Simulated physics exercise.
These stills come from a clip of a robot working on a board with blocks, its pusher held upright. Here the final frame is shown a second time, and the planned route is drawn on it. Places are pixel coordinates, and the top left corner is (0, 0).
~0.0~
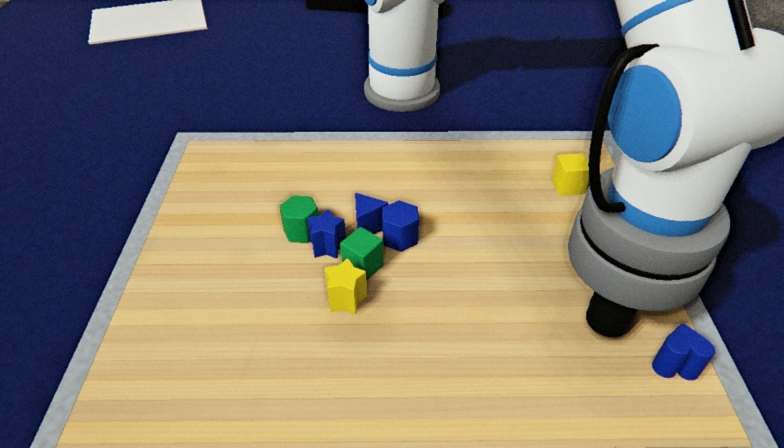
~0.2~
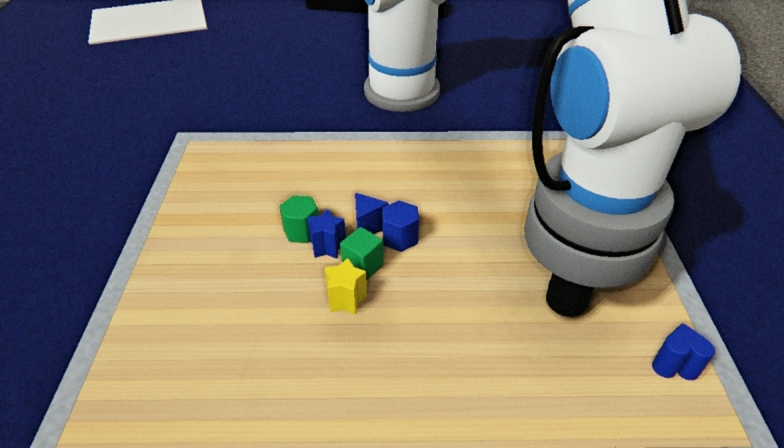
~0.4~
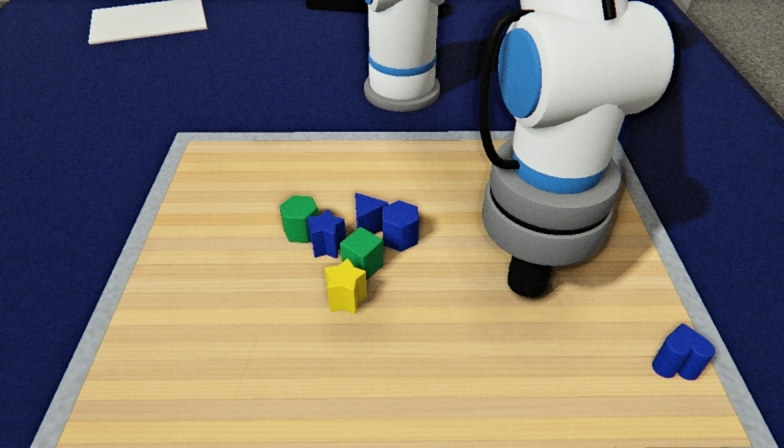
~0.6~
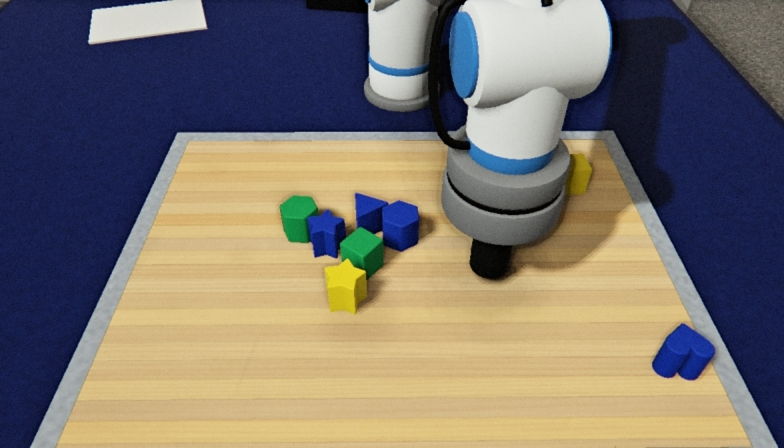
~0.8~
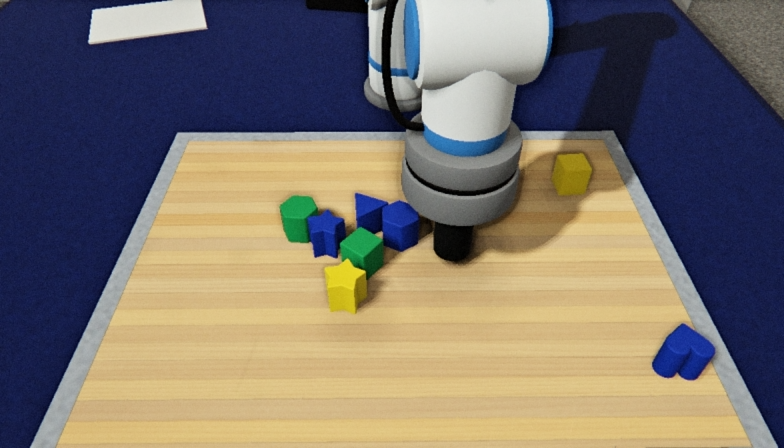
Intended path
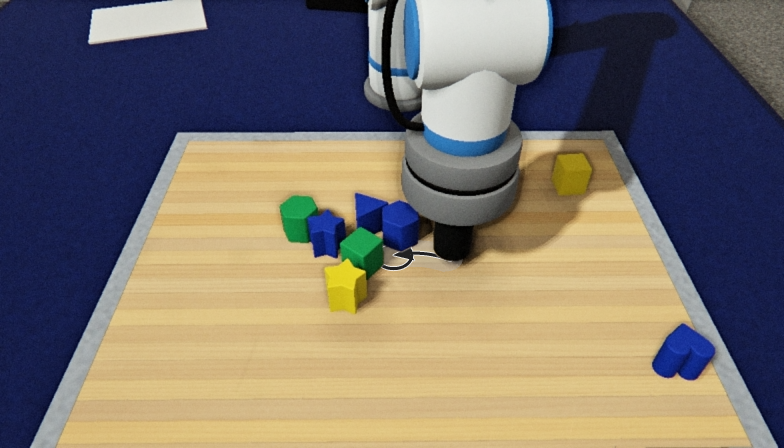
On a wooden board, a robot arm moving its black tip leftward from the right side toward still blue, green and yellow blocks.
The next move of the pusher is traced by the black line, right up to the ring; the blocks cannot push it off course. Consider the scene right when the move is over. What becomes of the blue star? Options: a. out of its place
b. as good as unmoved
Choice b: As good as unmoved.
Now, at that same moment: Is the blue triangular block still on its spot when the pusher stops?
It seems not.
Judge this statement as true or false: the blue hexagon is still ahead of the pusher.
That claim is false.
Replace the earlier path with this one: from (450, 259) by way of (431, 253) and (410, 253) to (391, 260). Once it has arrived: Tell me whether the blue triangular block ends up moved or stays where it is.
That one moves away.
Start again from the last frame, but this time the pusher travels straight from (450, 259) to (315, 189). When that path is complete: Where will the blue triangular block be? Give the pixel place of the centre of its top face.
In the picture, it is at (281, 189).
The drawn path runs from (450, 259) by way of (432, 255) and (413, 253) to (394, 255).
The first path, step by step. Halfway along, pusher (423, 243); blue hexagon (397, 210).
At the end, pusher (394, 245); blue star not moved; blue triangular block (359, 198), turned 35° anticlockwise; blue hexagon (387, 205), turned 15° clockwise.
